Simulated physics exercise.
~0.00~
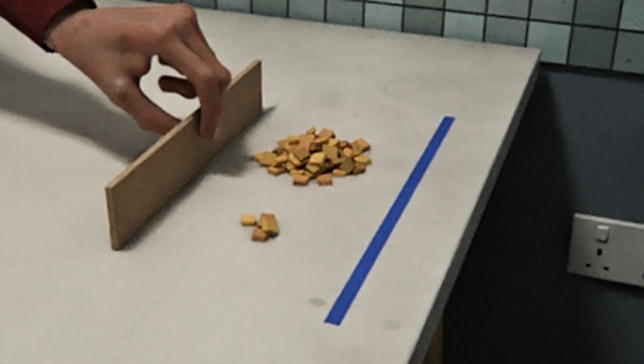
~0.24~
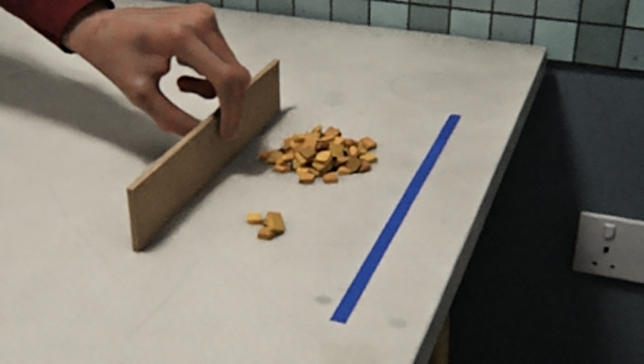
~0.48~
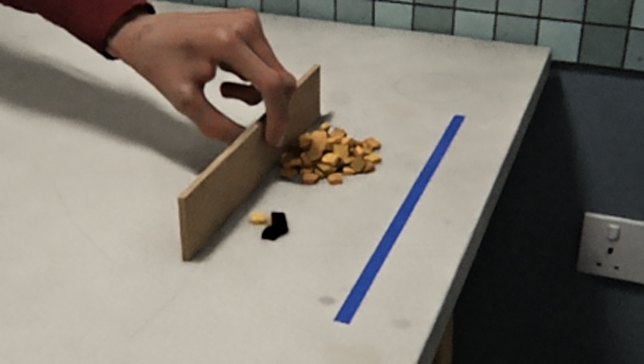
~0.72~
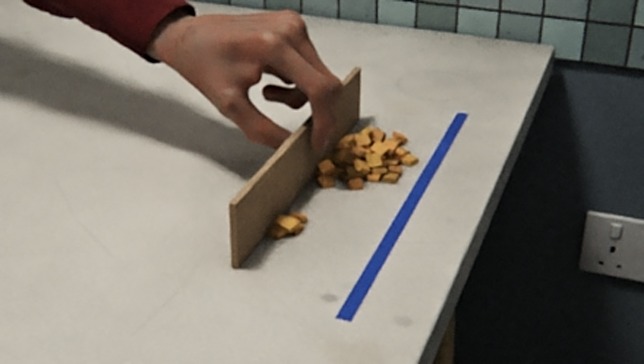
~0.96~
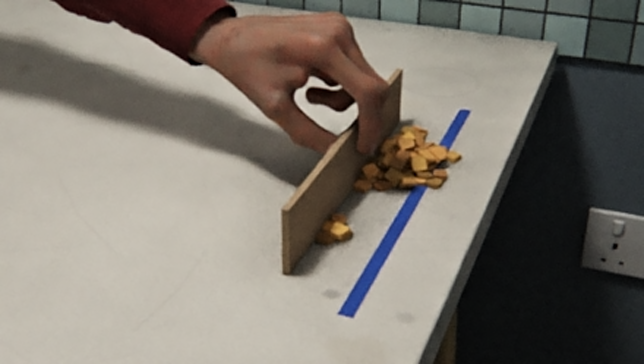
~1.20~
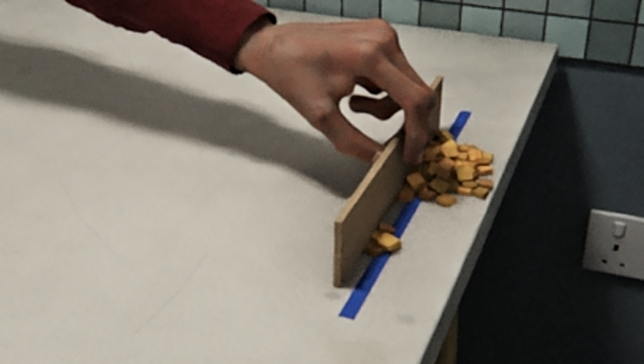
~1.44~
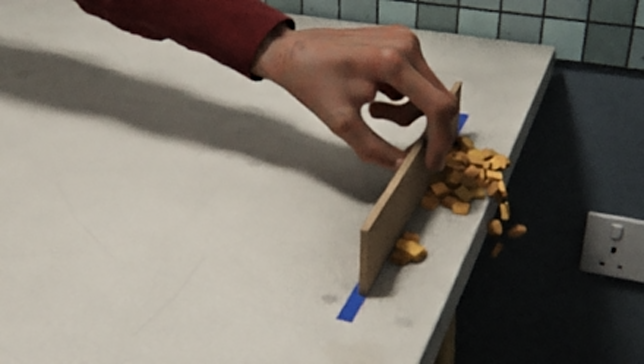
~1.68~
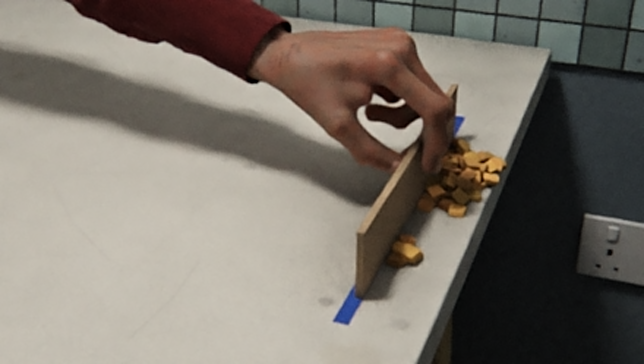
On a tabletop, a hand sweeps orange pieces right with a card, spilling some off the edge.
